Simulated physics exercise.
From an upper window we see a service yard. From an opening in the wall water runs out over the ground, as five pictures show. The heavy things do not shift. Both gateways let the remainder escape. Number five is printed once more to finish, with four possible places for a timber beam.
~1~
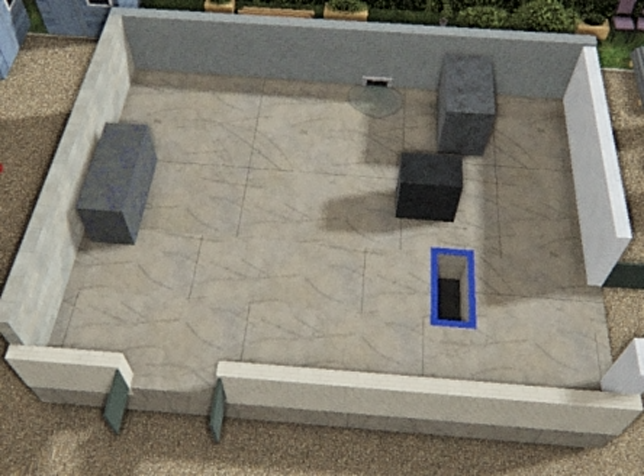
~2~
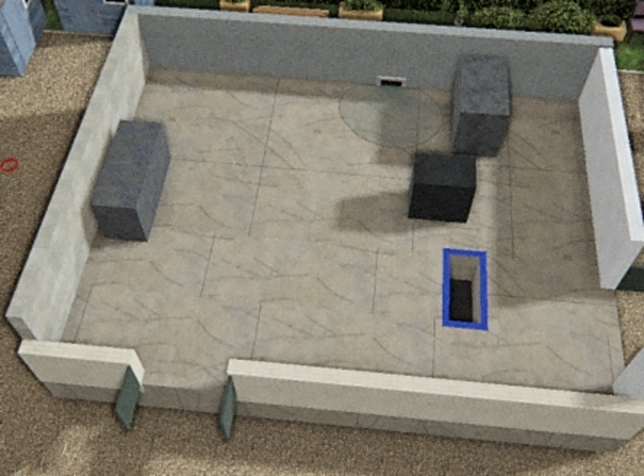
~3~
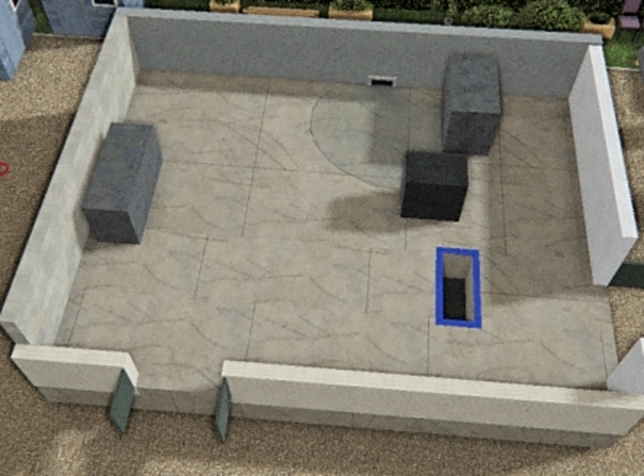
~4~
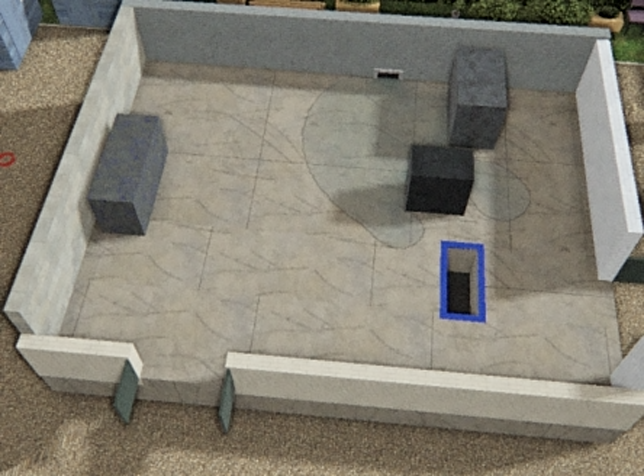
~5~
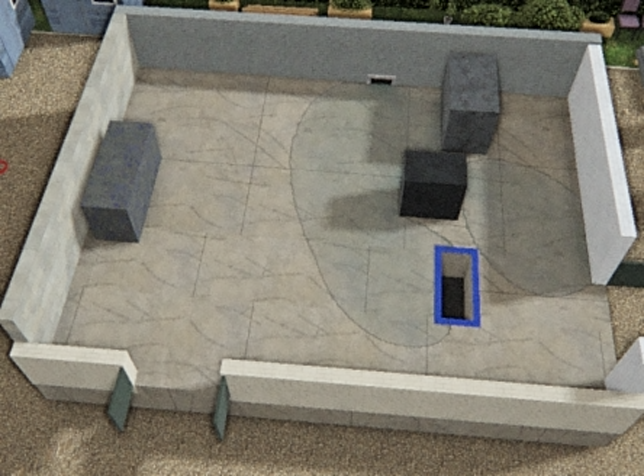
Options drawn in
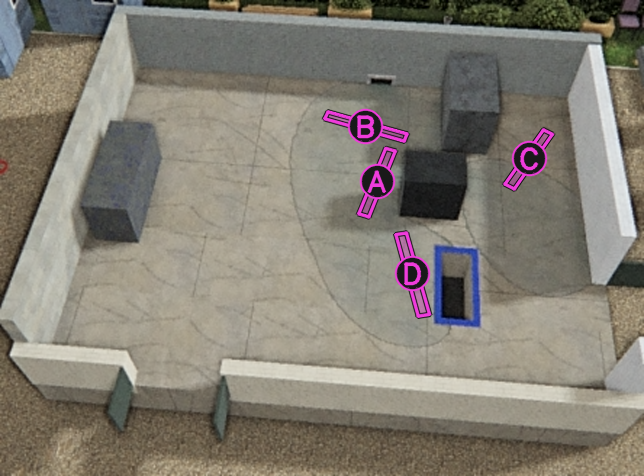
In a walled service yard seen from above, a small patch of water by the back wall spread steadily across the paving, passed around the dark blocks, and began entering the blue-edged drain pit.
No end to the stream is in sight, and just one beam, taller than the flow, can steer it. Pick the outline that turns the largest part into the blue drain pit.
Use position C.
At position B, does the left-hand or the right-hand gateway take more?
More leaves on the right.
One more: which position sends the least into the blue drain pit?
It is D.
On the marked copy, A from (363, 215) to (390, 149); B from (326, 115) to (405, 137); C from (509, 186) to (547, 132); D from (401, 233) to (423, 315).
With A, about 11 % of the stream runs into the blue drain pit, about 86 % out by the gates.
With B, about 12 % of the stream runs into the blue drain pit, about 80 % out by the gates.
With C, about 17 % of the stream runs into the blue drain pit, about 80 % out by the gates.
With D, about 7 % of the stream runs into the blue drain pit, about 89 % out by the gates.
